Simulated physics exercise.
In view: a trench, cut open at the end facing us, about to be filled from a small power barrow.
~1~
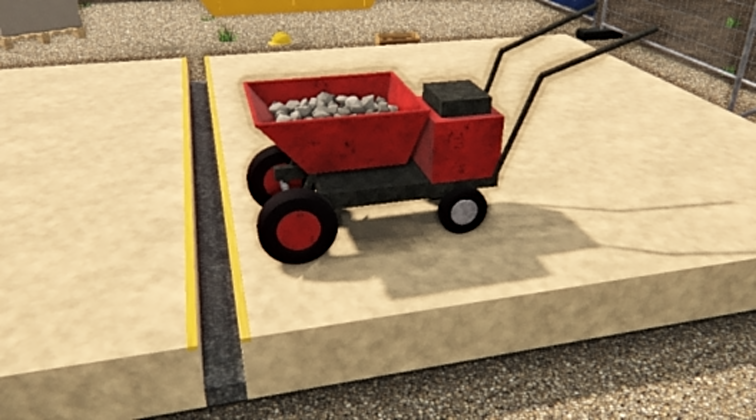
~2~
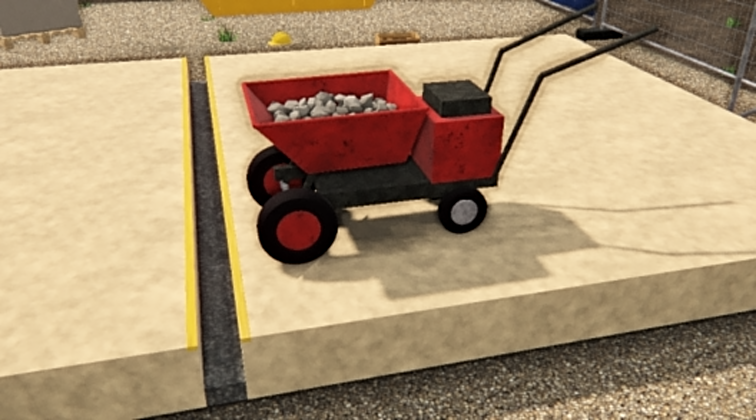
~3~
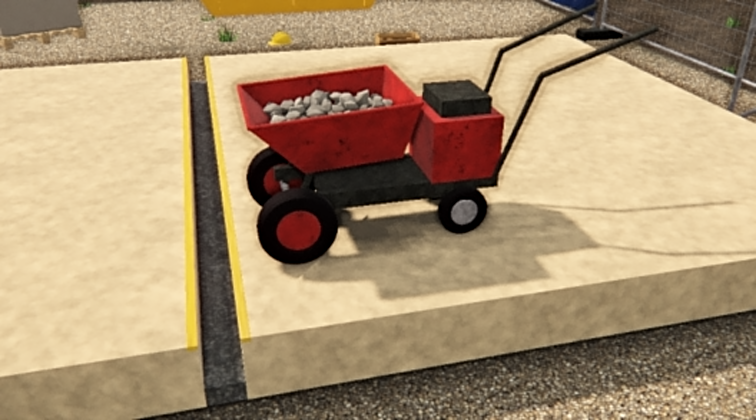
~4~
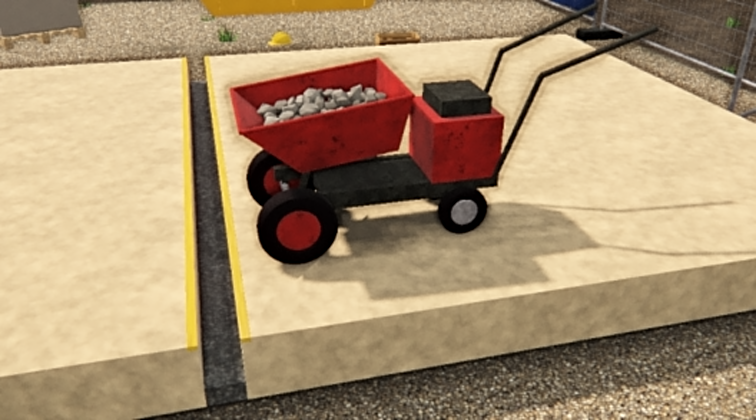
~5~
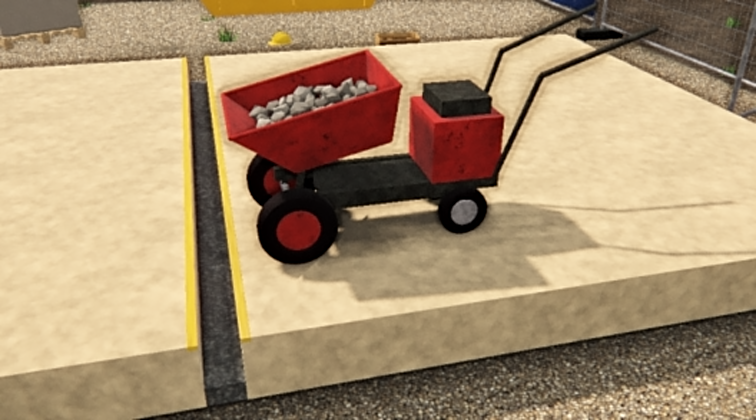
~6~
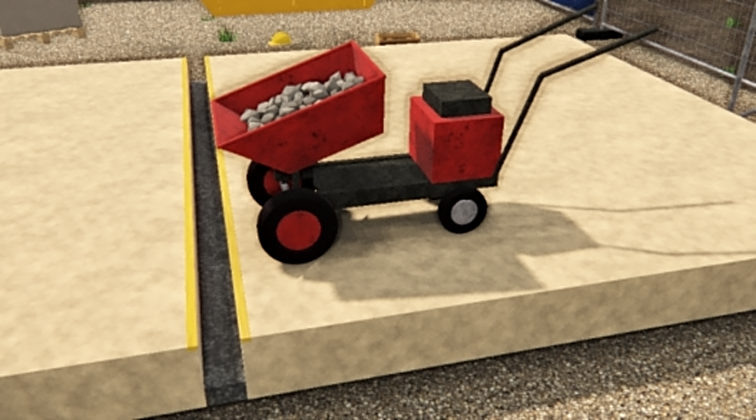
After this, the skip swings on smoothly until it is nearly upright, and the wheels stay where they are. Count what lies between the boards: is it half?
In the trench: Only the smaller part.
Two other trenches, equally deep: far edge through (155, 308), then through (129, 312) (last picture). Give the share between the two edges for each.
First some 40, then 70 per cent.
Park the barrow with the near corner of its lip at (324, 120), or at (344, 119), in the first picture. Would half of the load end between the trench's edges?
One: Over half. Two: Over half.
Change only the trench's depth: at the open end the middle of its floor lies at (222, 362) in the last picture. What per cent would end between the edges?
Some 0 per cent.
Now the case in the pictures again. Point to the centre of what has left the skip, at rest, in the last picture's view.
Around (136, 246).
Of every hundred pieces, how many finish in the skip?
Some 5 per cent.
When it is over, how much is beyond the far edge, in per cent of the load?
About 95 per cent.
Shortly afterwards, skip tipped steeply; the whole lot in the skip.
Next, skip tipped right over; the bulk in the skip; near a quarter beyond it; only a few falling.
Some moments later, skip tipped right over; a little in the skip; the bulk beyond it.
In the end, skip tipped right over; only a few in the skip; only a few in or heaped over the trench; all but a few beyond it.
